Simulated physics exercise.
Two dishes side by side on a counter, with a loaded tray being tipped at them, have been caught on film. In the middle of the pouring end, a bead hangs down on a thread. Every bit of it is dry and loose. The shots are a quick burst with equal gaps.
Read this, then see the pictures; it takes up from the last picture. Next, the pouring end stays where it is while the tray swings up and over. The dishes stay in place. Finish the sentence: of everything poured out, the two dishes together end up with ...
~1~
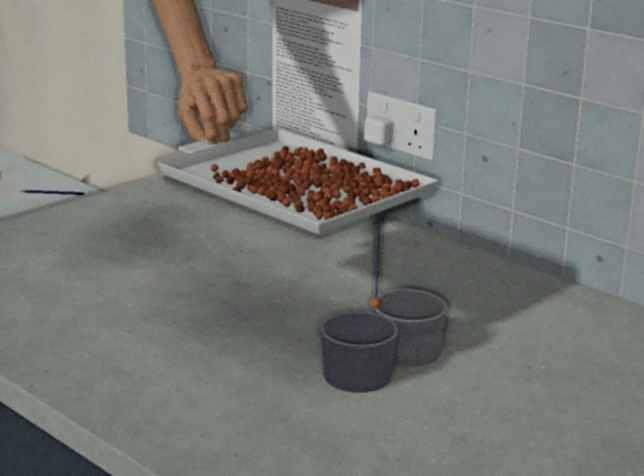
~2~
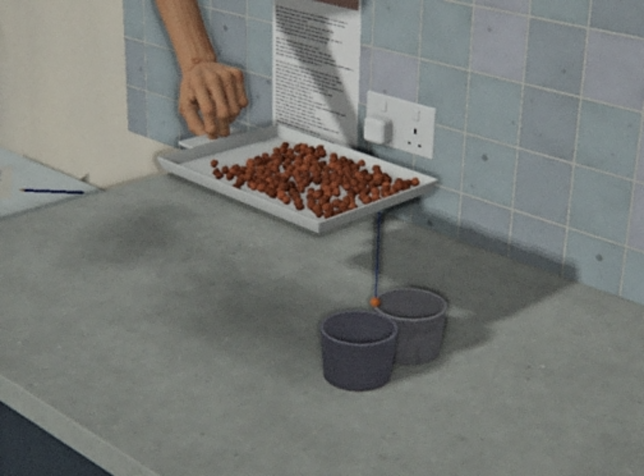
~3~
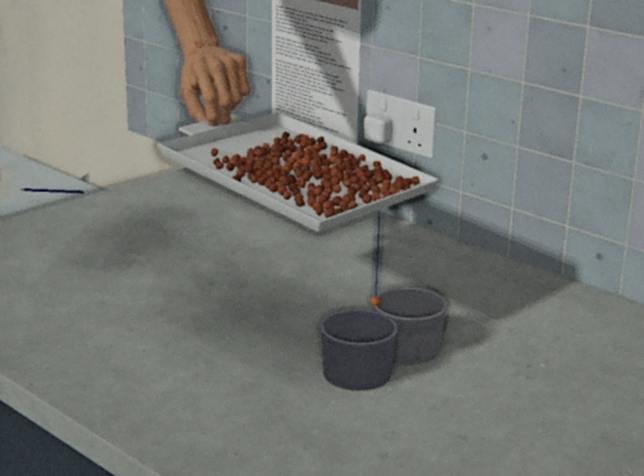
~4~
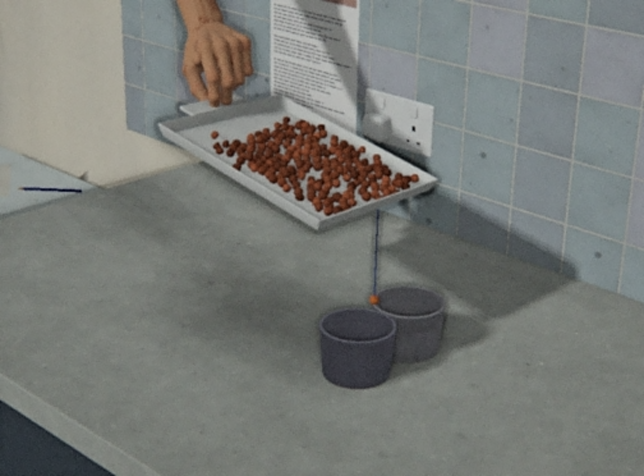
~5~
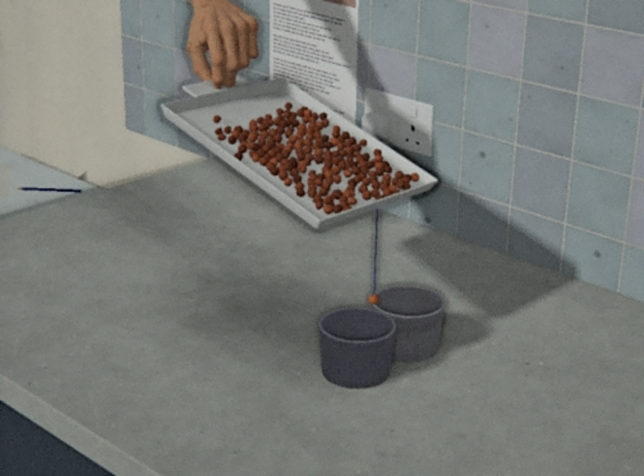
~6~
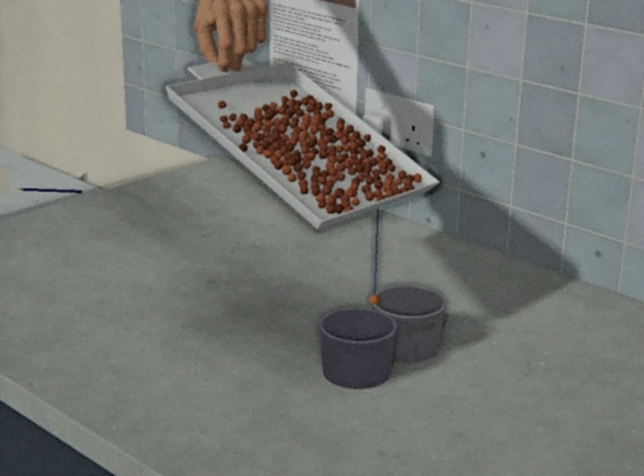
They end up with a minority of it.
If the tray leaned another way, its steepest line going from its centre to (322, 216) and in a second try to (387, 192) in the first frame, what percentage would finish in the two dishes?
Shares, approx.: 30 %, then 40 %.
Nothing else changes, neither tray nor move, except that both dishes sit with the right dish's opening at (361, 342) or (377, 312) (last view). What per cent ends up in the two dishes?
Around 20 and around 0 per cent, in that order.
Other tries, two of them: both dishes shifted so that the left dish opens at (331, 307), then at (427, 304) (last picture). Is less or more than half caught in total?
First try: A minority; second try: A minority.
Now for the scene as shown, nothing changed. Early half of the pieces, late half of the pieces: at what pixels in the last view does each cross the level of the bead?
Early half (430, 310), late half (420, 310).
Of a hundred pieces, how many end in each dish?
Looks like close to 10 % lands in the left dish and close to 10 % in the right one.
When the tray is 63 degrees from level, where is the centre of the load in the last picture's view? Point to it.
Somewhere about (370, 161).
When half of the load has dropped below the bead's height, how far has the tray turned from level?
Around 105 degrees of turn.
Shortly afterwards, tray tipped steeply; all but a few on the tray; only a few in the air.
Next, tray tipped right over; near a quarter on the tray; only a few in the left dish; a little in the right dish; near a quarter outside both; near half in the air.
Some moments later, tray tipped past a quarter turn; a little in the left dish; a little in the right dish; the bulk outside both.
In the end, tray tipped past a quarter turn; a little in the left dish; a little in the right dish; the bulk outside both.
